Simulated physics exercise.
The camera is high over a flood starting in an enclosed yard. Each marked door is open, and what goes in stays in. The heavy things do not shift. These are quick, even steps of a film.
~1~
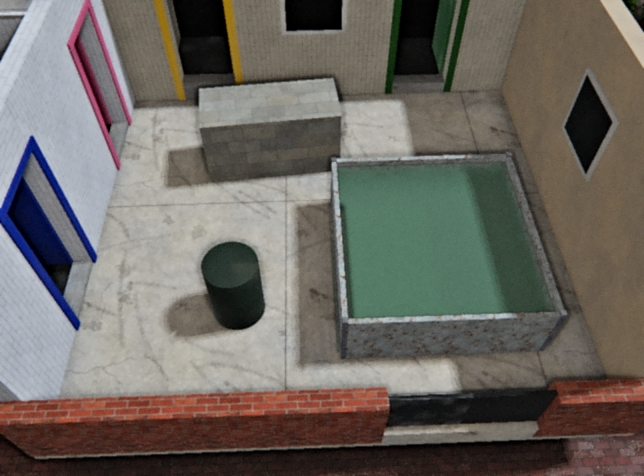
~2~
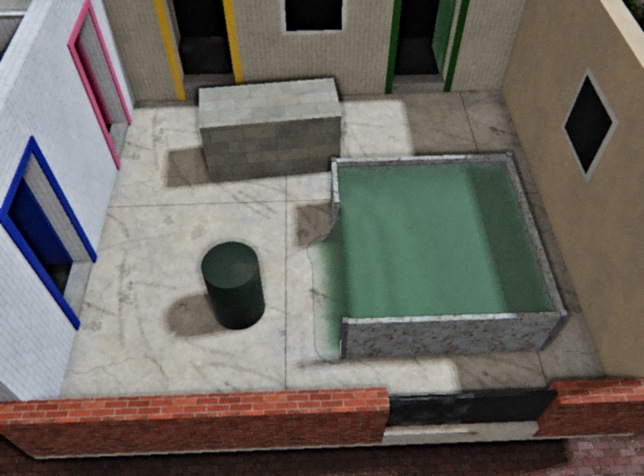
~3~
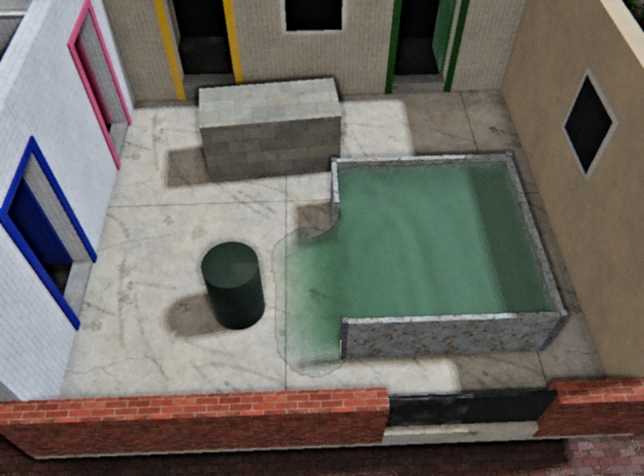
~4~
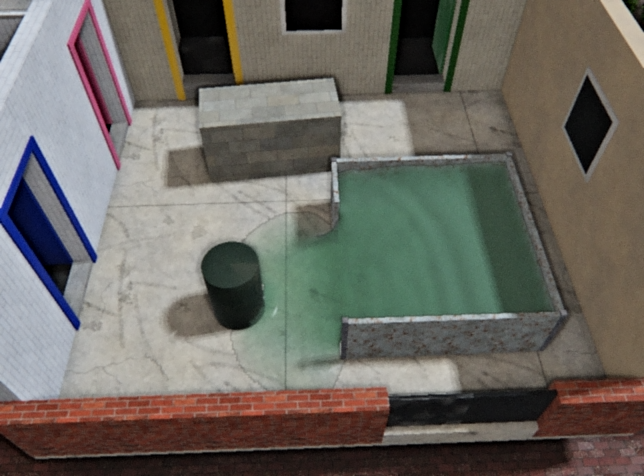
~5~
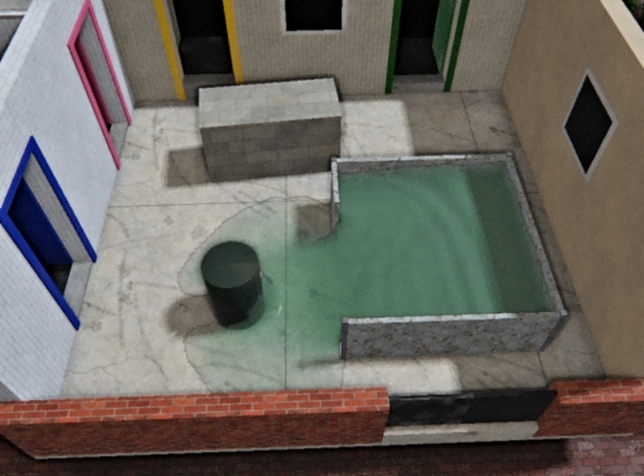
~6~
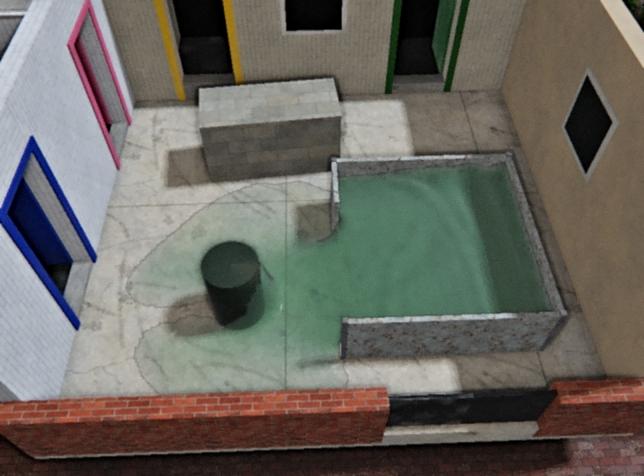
Green water pouring from a gap in the left side of a stone tank, spreading leftward across a walled courtyard around a dark cylinder.
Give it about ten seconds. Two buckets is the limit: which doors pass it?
One by one: The blue door lets in a lot; the green door admits no more than that; the yellow door admits no more than that; the pink door lets in a lot.
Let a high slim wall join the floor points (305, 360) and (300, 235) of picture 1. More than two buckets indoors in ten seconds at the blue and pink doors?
Then: The blue door floods; the pink door takes less.
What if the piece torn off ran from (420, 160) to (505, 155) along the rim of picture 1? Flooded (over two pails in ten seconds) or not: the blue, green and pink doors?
One by one: Blue door takes less, green door floods, pink door lets more in.
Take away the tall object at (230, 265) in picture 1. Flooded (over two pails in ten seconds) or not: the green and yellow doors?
The green one keeps below it; the yellow one lets less in.
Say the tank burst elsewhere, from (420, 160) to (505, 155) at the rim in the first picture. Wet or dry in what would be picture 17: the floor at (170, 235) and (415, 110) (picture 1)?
In that order: Free of water, awash.
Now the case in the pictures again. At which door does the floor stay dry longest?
It is the green door.
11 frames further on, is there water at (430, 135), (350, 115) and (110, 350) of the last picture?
In turn: Clear, no water, covered.
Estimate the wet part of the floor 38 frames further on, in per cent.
Some 100 per cent.
A moment on, water covers 40 % of the floor; the blue door over two buckets in, the green door not reached, the yellow door not reached, the pink door not reached.
Next, water covers 50 % of the floor; the blue door over two buckets in, the green door not reached, the yellow door not reached, the pink door under two buckets in.
Then, water covers 70 % of the floor; the blue door far over two buckets in, the green door not reached, the yellow door wet at the sill, nothing in, the pink door over two buckets in.
Later, water covers 100 % of the floor; the blue door far over two buckets in, the green door wet at the sill, nothing in, the yellow door under two buckets in, the pink door far over two buckets in.
In the end, water covers 100 % of the floor; the blue door far over two buckets in, the green door wet at the sill, nothing in, the yellow door under two buckets in, the pink door far over two buckets in.
